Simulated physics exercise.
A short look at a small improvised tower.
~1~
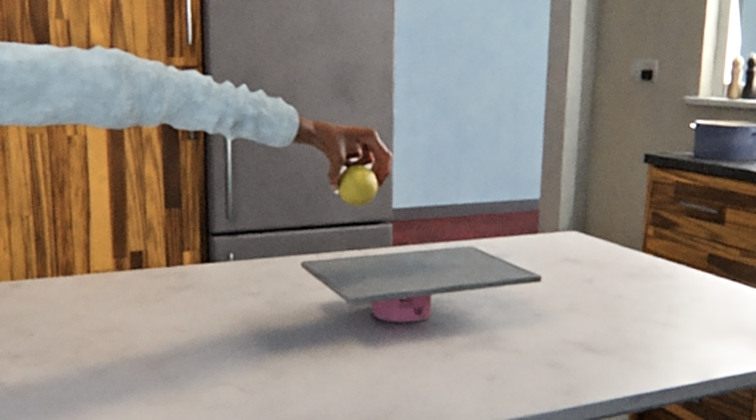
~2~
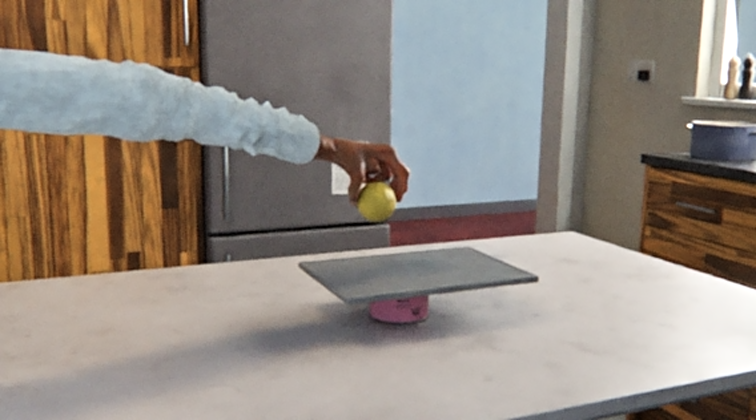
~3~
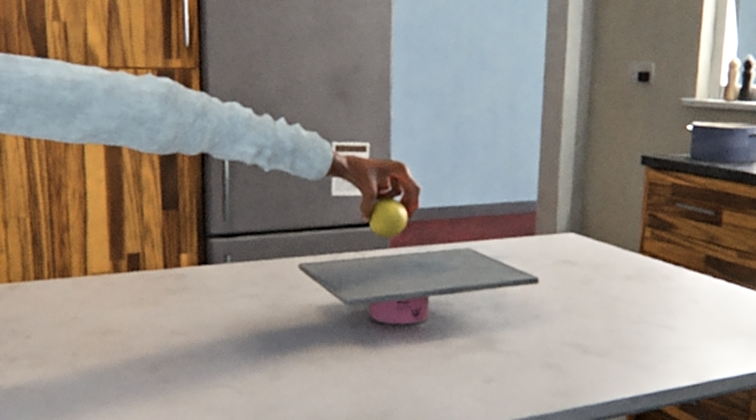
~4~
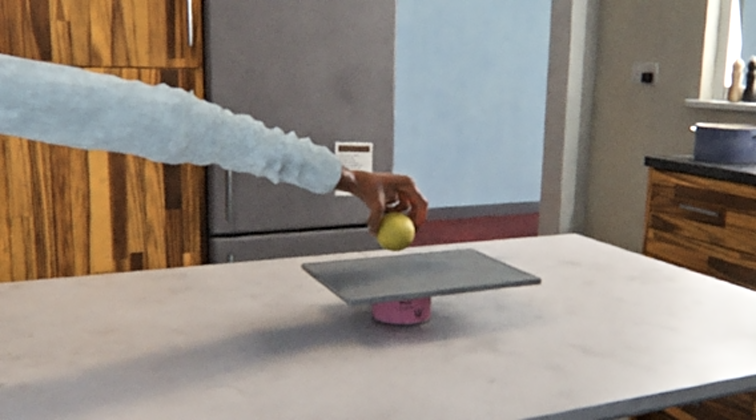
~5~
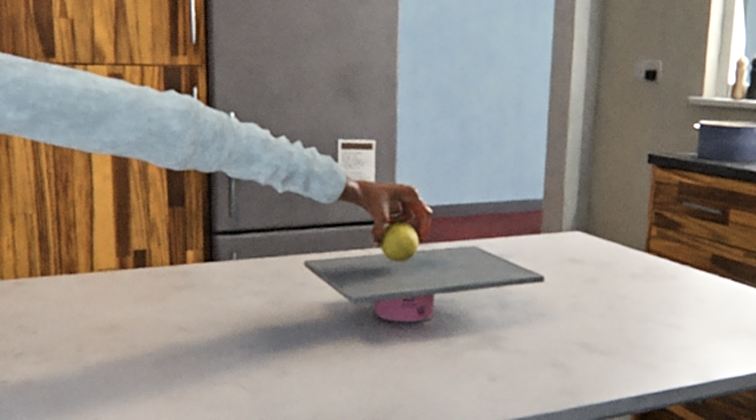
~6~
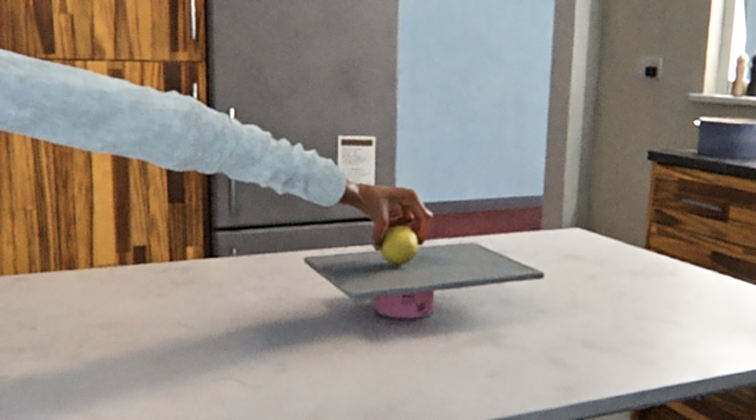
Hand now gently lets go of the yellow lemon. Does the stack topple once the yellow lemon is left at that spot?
No, it stays standing.
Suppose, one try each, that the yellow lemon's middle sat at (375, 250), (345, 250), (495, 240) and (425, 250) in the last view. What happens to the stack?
So, first go it stays put, second go it stays put, third go it comes down, fourth go it stays put.
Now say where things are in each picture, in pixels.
Coming down; yellow lemon (358, 186), in the first frame.
Coming down; yellow lemon (377, 202), in the second frame.
Coming down; yellow lemon (388, 218), in the third frame.
Coming down; yellow lemon (395, 232), in the fourth frame.
Coming down; yellow lemon (399, 242), in the fifth frame.
Set down, still held; yellow lemon (399, 245), in the sixth frame.
Then, 0.20 s past the last view, nothing moves.
Then, 0.40 s past the last view, yellow lemon resting near (399, 245).
Finally, all 3 still in place. Final places as the last picture's camera would see them, yellow lemon near (399, 245). The stack holds.
